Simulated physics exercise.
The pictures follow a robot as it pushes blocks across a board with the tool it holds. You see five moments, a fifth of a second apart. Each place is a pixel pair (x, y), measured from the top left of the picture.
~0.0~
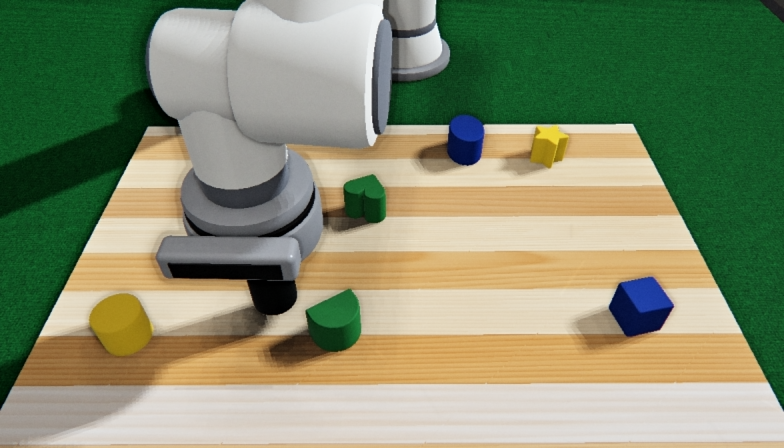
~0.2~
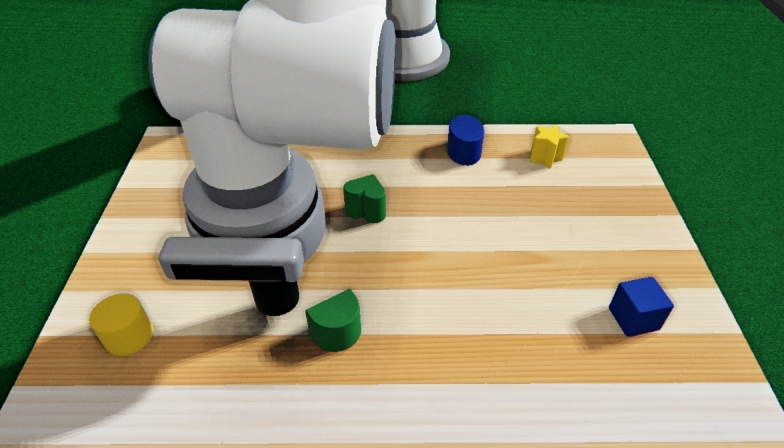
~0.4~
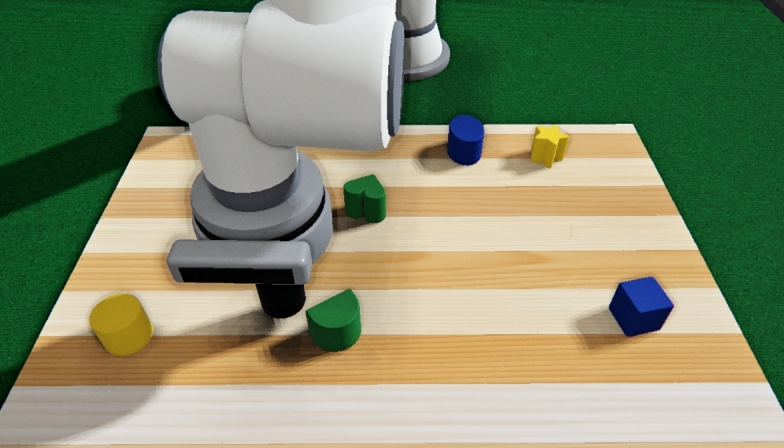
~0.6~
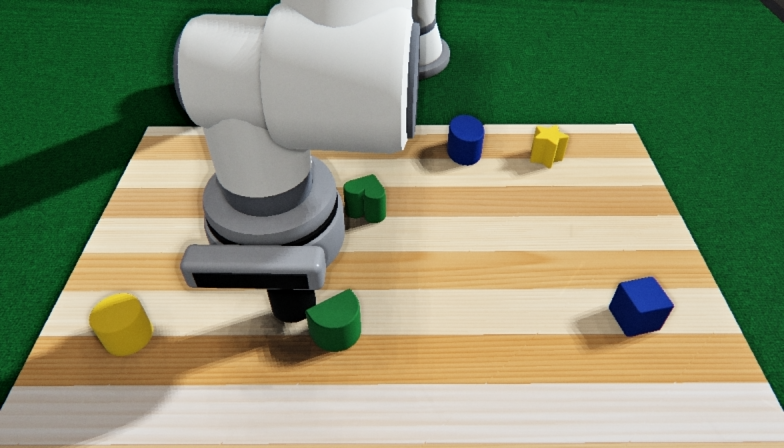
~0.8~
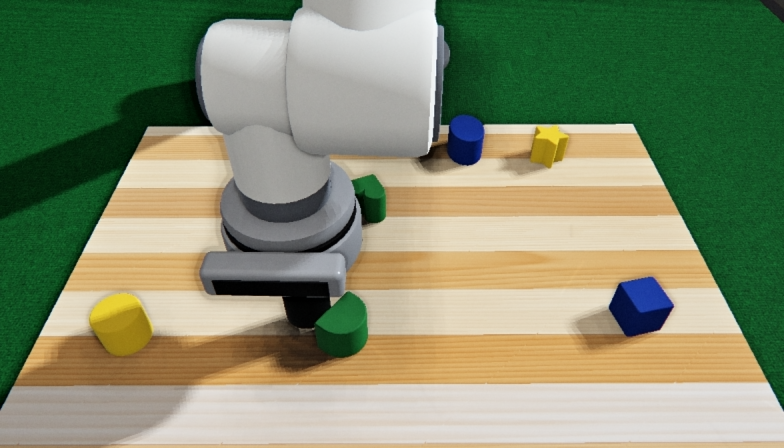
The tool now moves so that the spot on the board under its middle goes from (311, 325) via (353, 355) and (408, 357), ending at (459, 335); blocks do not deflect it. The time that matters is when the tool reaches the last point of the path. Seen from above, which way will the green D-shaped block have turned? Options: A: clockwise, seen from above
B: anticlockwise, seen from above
The one that fits is A, clockwise, seen from above.
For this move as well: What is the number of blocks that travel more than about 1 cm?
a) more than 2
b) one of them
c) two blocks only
I choose b.
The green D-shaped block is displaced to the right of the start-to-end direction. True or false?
That statement is accurate.
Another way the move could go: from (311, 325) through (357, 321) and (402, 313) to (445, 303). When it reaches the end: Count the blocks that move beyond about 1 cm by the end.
One gets moved.
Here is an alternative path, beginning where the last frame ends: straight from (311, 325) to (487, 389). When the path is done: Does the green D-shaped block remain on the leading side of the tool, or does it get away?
Prediction: Still leading.
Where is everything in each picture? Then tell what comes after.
Tool tip at (276, 298); block tops, green D-shaped block at (335, 309), in the first picture.
Tool at (278, 299); blocks unchanged, in the second picture.
Tool at (284, 301); blocks unchanged, in the third picture.
Tool at (294, 305); blocks unchanged, in the fourth picture.
Tool at (309, 311); green D-shaped block at (344, 314), in the fifth picture.
On the path given first. One third of the way, tool at (352, 342); green D-shaped block at (394, 334), turned 45° anticlockwise.
Two thirds of the way, tool at (409, 343); green D-shaped block at (451, 342), turned 20° anticlockwise.
At the end, tool at (461, 321); green D-shaped block at (491, 339), turned 20° clockwise.
